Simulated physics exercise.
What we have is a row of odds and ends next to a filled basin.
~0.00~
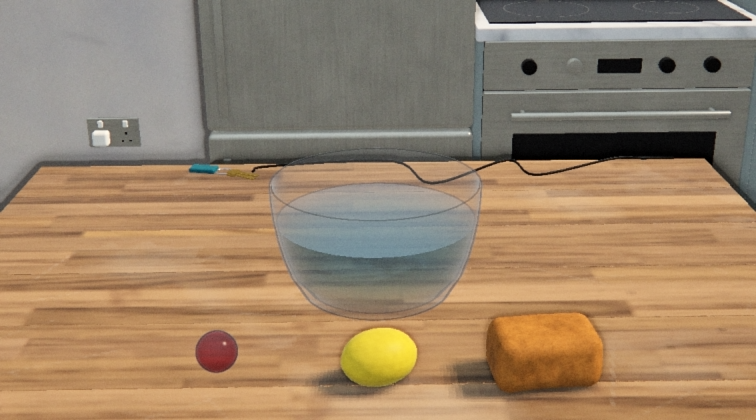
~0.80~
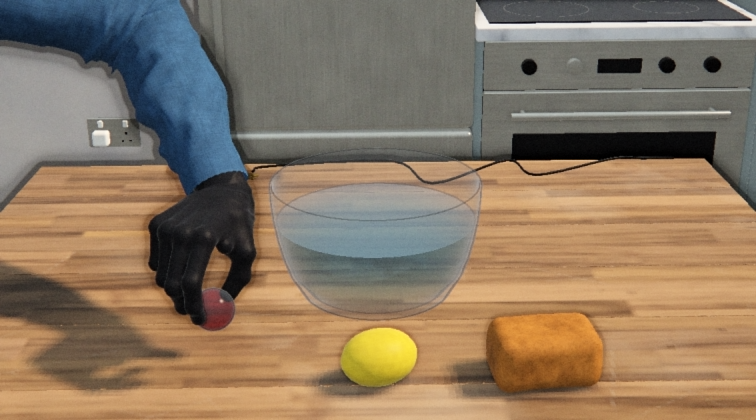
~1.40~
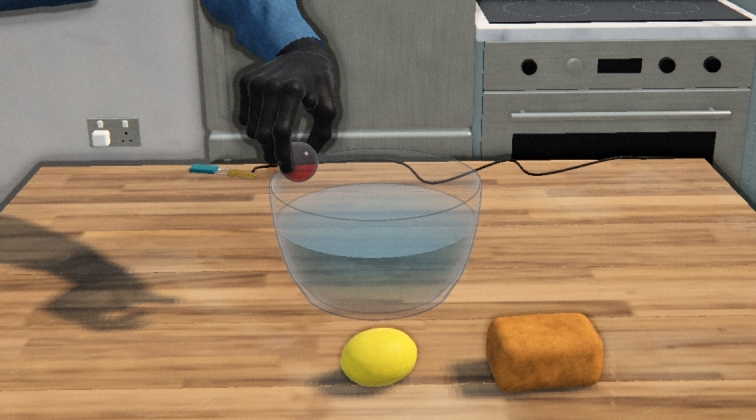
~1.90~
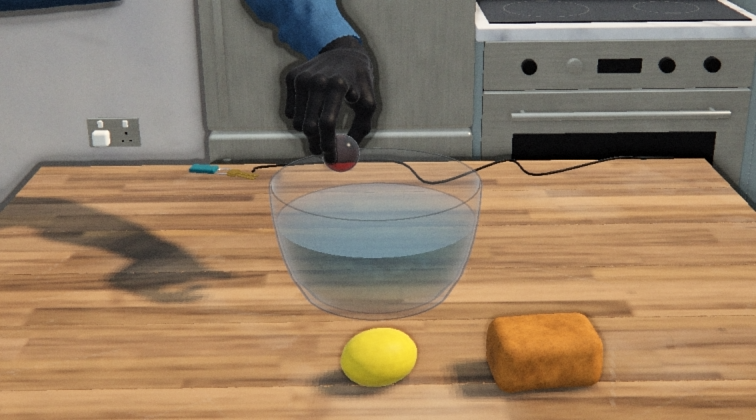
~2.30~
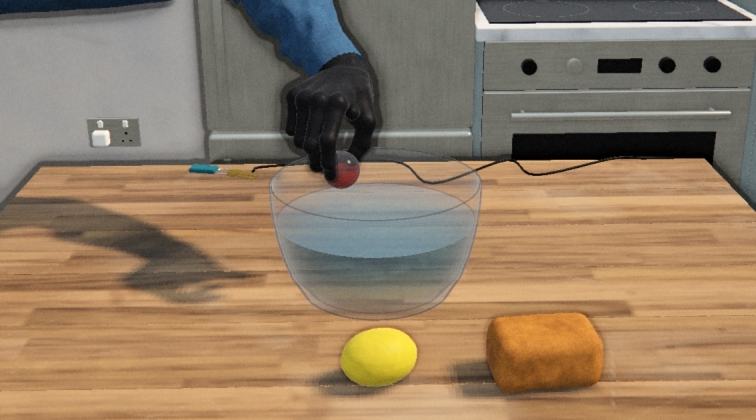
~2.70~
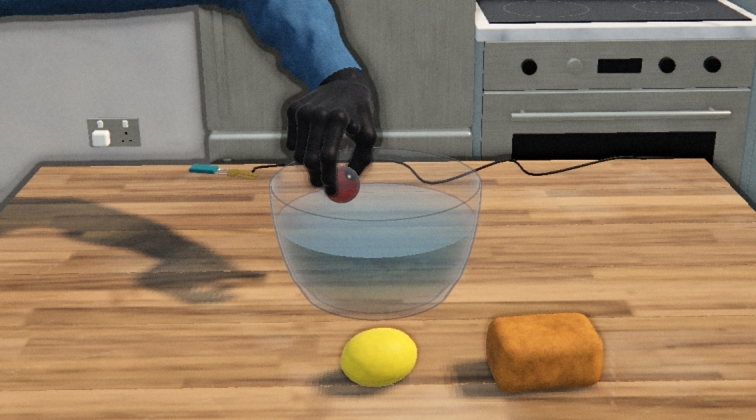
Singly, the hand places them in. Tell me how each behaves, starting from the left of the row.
Under; afloat; afloat.
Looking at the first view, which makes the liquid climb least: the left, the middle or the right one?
I say it's the item at the left end.
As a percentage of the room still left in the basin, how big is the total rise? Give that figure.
My figure is 16 per cent.
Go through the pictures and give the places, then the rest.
The row from the left; glass marble (217, 352); lemon (379, 357); bread roll (544, 351), in the first frame.
A hand picks up the glass marble; glass marble (213, 310); bread roll (544, 351), in the second frame.
It is carried over; glass marble (298, 162); lemon (379, 357), in the third frame.
It is above the basin; glass marble (341, 153); bread roll (544, 351), in the fourth frame.
It comes down; glass marble (341, 170); lemon (379, 357), in the fifth frame.
It is just over the surface; glass marble (341, 185); lemon (379, 357); bread roll (544, 351), in the sixth frame.
After 4.0 s, the glass marble drops to the bottom.
After 8.0 s, the lemon stays afloat.
After 12.0 s, the bread roll stays afloat; afloat, lemon and bread roll.
